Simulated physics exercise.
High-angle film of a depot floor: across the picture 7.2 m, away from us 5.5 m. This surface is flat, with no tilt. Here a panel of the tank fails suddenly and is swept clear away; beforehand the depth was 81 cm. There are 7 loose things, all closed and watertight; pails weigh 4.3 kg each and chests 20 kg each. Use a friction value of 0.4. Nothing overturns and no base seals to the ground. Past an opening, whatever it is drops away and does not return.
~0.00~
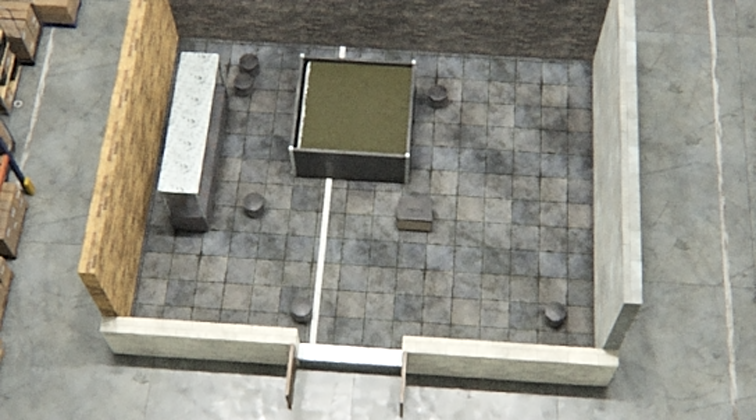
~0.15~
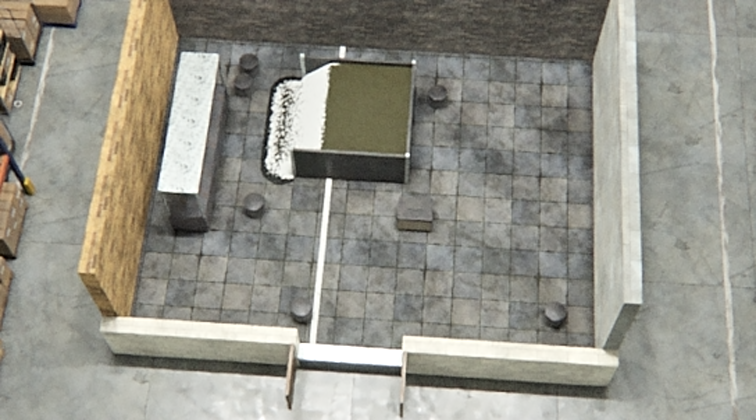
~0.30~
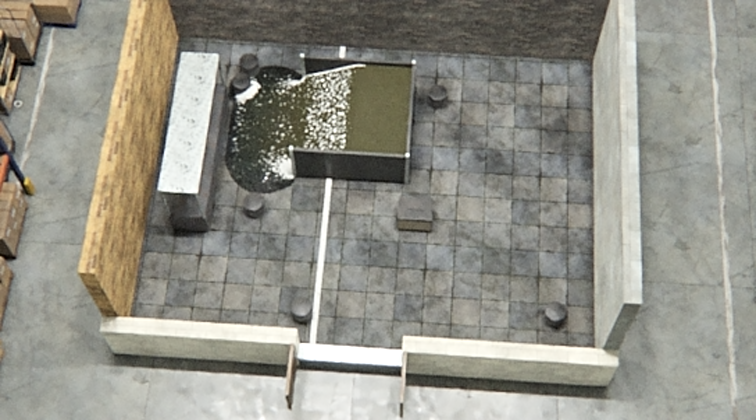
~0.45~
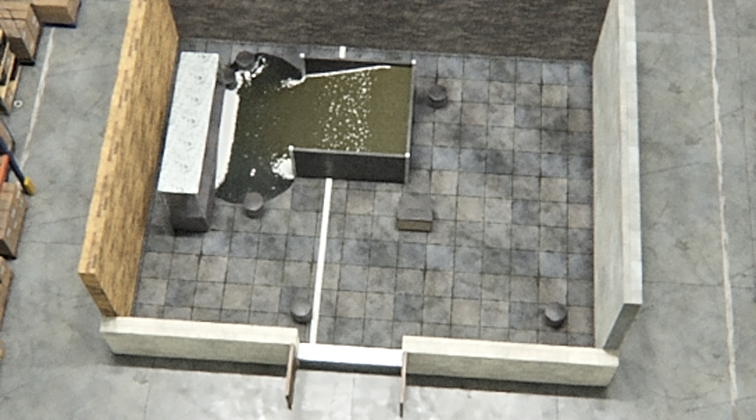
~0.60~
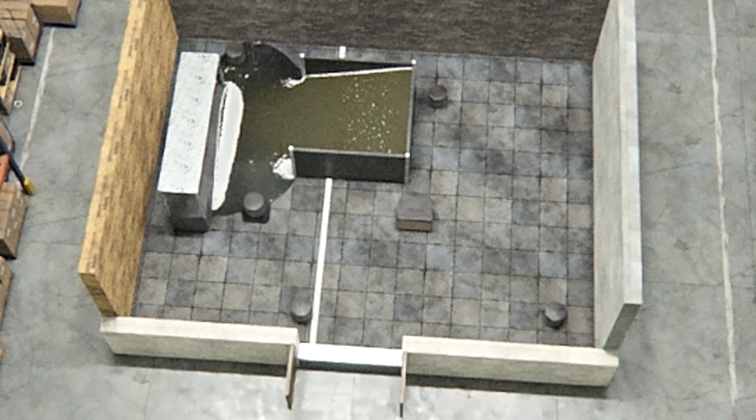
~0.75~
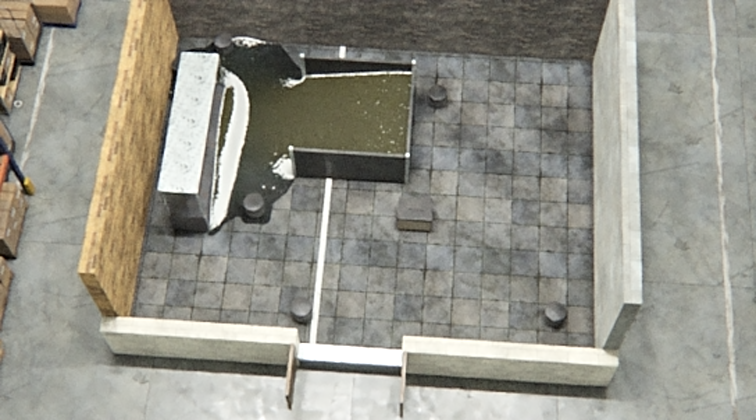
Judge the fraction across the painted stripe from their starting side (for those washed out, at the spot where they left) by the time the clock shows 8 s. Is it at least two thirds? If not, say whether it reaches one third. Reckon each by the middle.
No, but it reaches one third.
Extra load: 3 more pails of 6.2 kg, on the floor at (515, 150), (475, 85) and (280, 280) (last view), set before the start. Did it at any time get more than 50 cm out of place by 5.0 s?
Order kept: Not that far; too far; too far.
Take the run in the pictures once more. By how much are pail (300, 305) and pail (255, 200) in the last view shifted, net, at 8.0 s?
Going in the order asked, I'd say gone out for the first and 200 cm for the second.
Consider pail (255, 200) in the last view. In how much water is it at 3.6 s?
About 2 cm.
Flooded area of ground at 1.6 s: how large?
That flooded area is roughly 13 m2.
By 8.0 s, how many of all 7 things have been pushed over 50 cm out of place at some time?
That makes 5.
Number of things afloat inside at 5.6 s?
Of them, 4.
After 1.6 s 0 of 7 are over the mark; 2 afloat.
After 3.6 s 2 of 7 are over the mark; 2 afloat.
After 5.6 s 2 of 7 are over the mark; 4 afloat.
After 8.0 s 4 of 7 are over the mark; 2 afloat.
